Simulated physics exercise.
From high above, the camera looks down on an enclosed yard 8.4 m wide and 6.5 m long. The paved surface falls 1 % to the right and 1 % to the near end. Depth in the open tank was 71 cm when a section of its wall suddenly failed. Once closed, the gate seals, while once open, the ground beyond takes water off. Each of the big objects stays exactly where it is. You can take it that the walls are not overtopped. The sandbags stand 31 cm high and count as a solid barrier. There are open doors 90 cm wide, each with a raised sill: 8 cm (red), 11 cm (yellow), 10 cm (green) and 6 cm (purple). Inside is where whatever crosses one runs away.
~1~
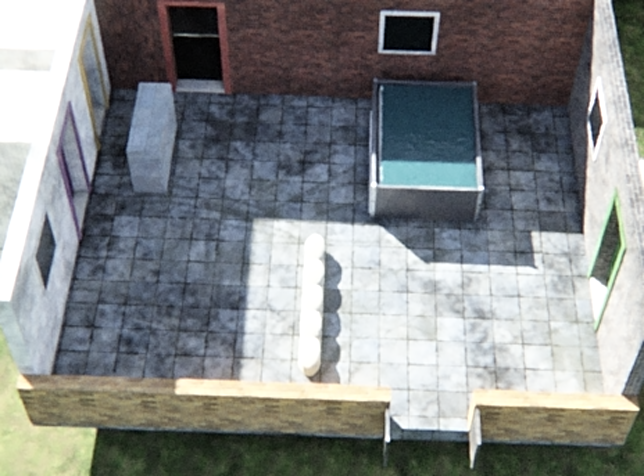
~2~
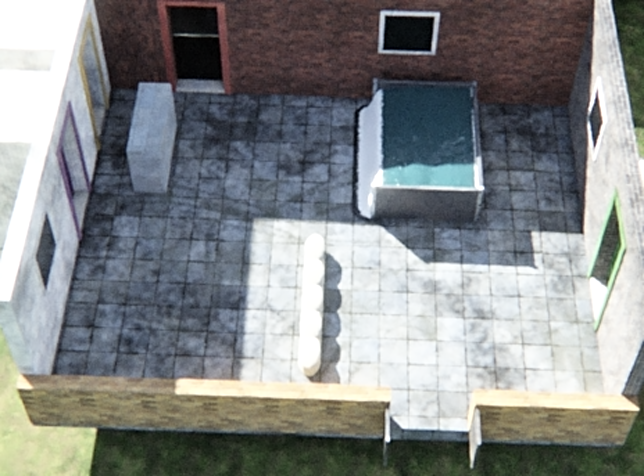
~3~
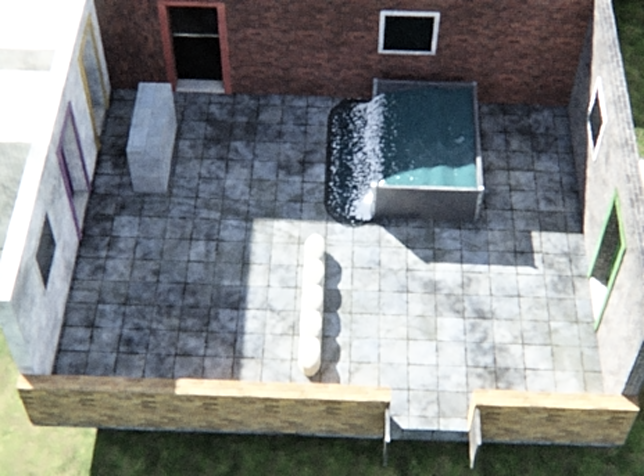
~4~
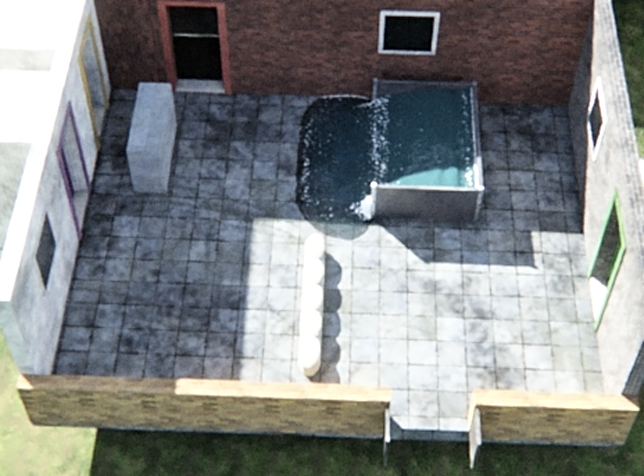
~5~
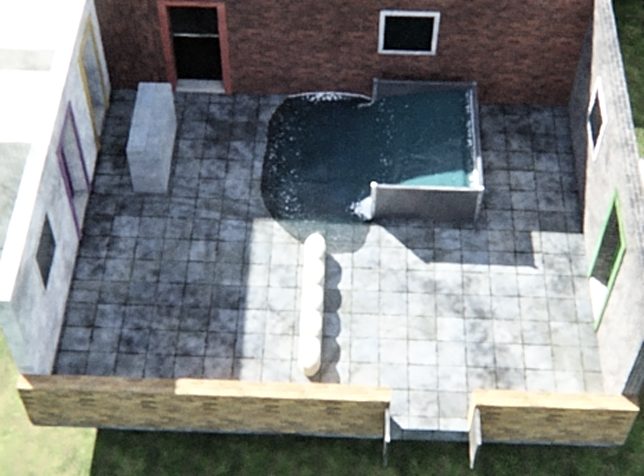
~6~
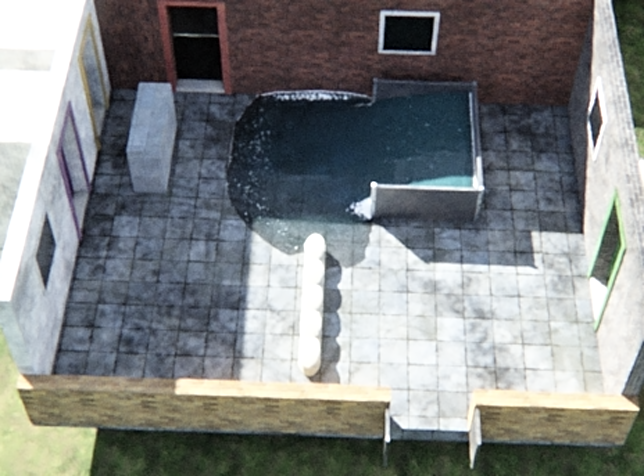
Walled paved yard seen from above, water bursting from the left side of an open tank and spreading left across the slabs.
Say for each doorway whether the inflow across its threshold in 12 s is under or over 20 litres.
Red door: Limit crossed, yellow door: Limit crossed, green door: Limit not crossed, purple door: Limit crossed.
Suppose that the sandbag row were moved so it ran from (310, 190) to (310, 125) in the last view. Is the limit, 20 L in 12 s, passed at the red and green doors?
Red within the limit, green within the limit.
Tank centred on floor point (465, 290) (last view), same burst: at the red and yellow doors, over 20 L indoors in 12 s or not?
Well, red ends up beyond the mark and yellow ends up inside the mark.
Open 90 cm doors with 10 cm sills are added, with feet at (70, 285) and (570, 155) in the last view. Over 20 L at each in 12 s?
In turn: Beyond it, short of it.
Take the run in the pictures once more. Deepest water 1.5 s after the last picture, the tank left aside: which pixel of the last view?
About (111, 91).
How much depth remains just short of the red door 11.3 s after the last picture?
About 1.0 centimetres.
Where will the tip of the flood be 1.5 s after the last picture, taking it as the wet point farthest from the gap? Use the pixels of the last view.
At about (69, 291).
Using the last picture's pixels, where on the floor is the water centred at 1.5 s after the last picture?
Balance point at about (279, 165).
Then, 0.7 s after the last picture water covers 30 % of the floor and is deepest (38 cm) near (179, 160); red door 8 cm at the sill, 0 L in, yellow door not reached, green door not reached, purple door not reached.
Then, 1.5 s after the last picture water covers 40 % of the floor and is deepest (49 cm) near (111, 91); red door 11 cm at the sill, 1 L in, yellow door 18 cm at the sill, 5 L in, green door not reached, purple door 9 cm at the sill, 14 L in.
Then, 2.8 s after the last picture water covers 50 % of the floor and is deepest (36 cm) near (49, 389); red door 17 cm at the sill, 35 L in, yellow door 19 cm at the sill, 58 L in, green door not reached, purple door 8 cm at the sill, 43 L in.
Then, 6.3 s after the last picture water covers 70 % of the floor and is deepest (22 cm) near (289, 367); red door 6 cm at the sill, 72 L in, yellow door 6 cm at the sill, 84 L in, green door not reached, purple door 5 cm at the sill, 54 L in.
Then, 11.3 s after the last picture water covers 80 % of the floor and is deepest (11 cm) near (83, 400); red door 1 cm at the sill, 72 L in, yellow door 1 cm at the sill, 84 L in, green door 9 cm at the sill, 0 L in, purple door 5 cm at the sill, 55 L in.
